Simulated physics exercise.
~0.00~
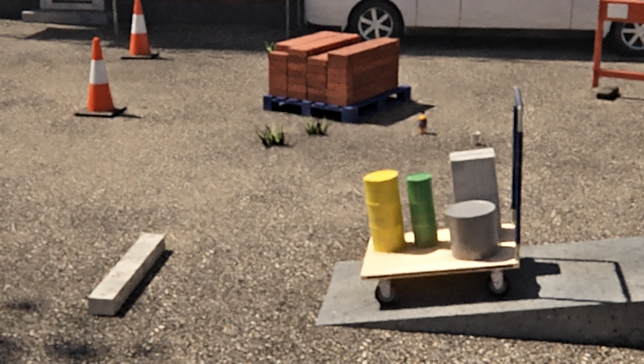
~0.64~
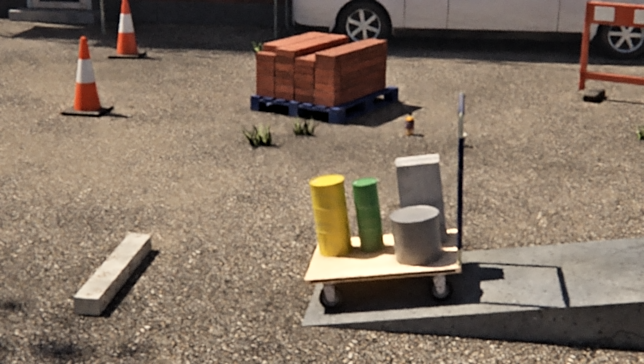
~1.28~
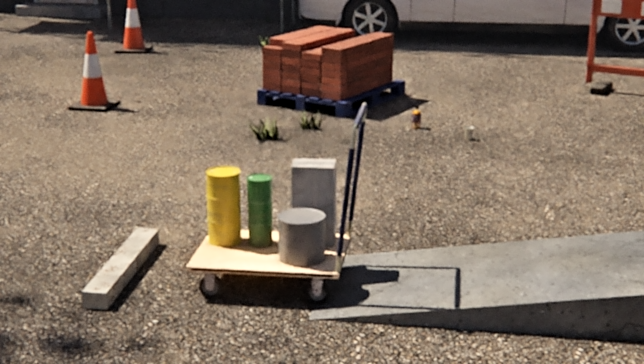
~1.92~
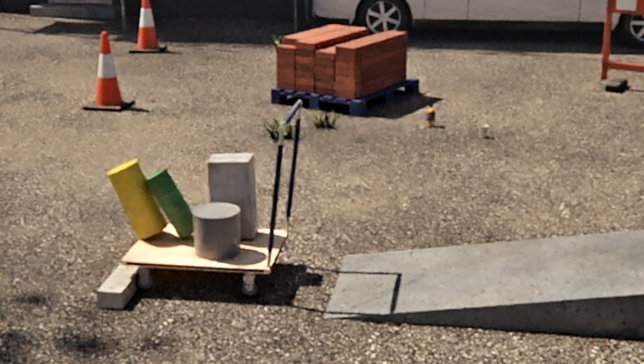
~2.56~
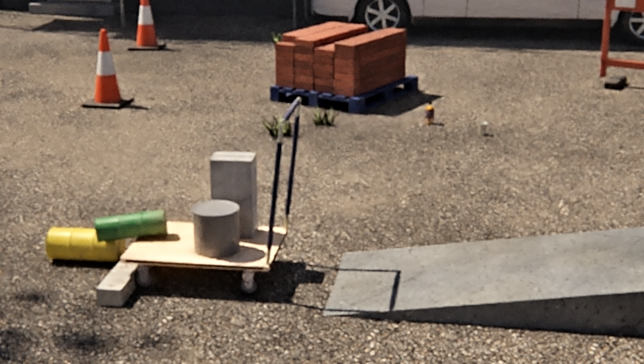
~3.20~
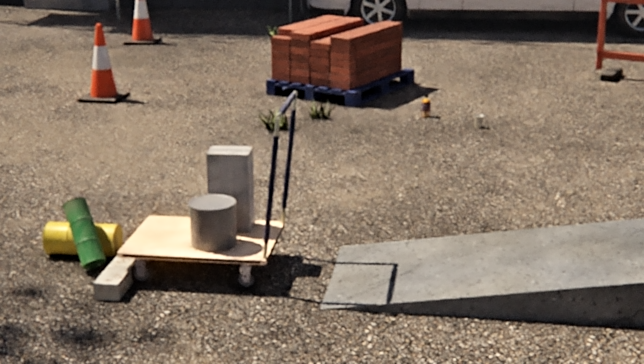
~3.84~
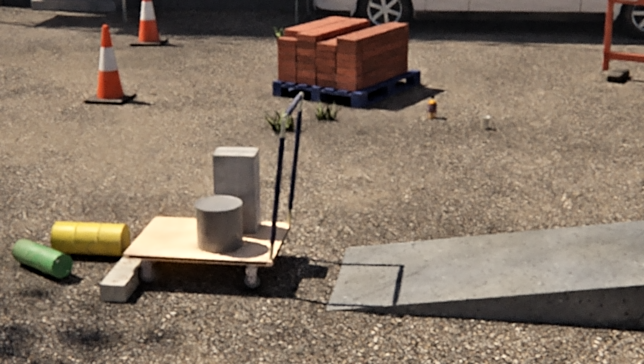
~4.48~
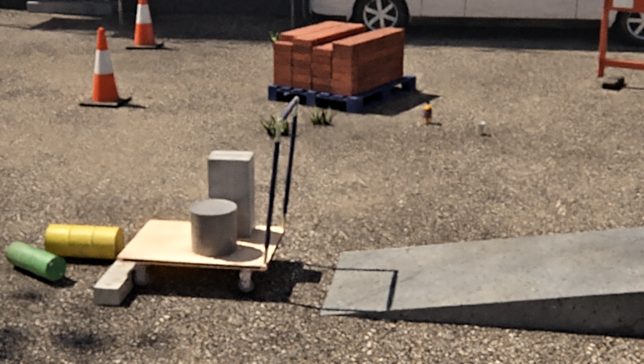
The video shows a trolley rolling left down a ramp and across flat ground until it stops at a kerb, where the yellow and green canisters tip off the front and come to rest on their sides, while the grey pail and pale box stay aboard.
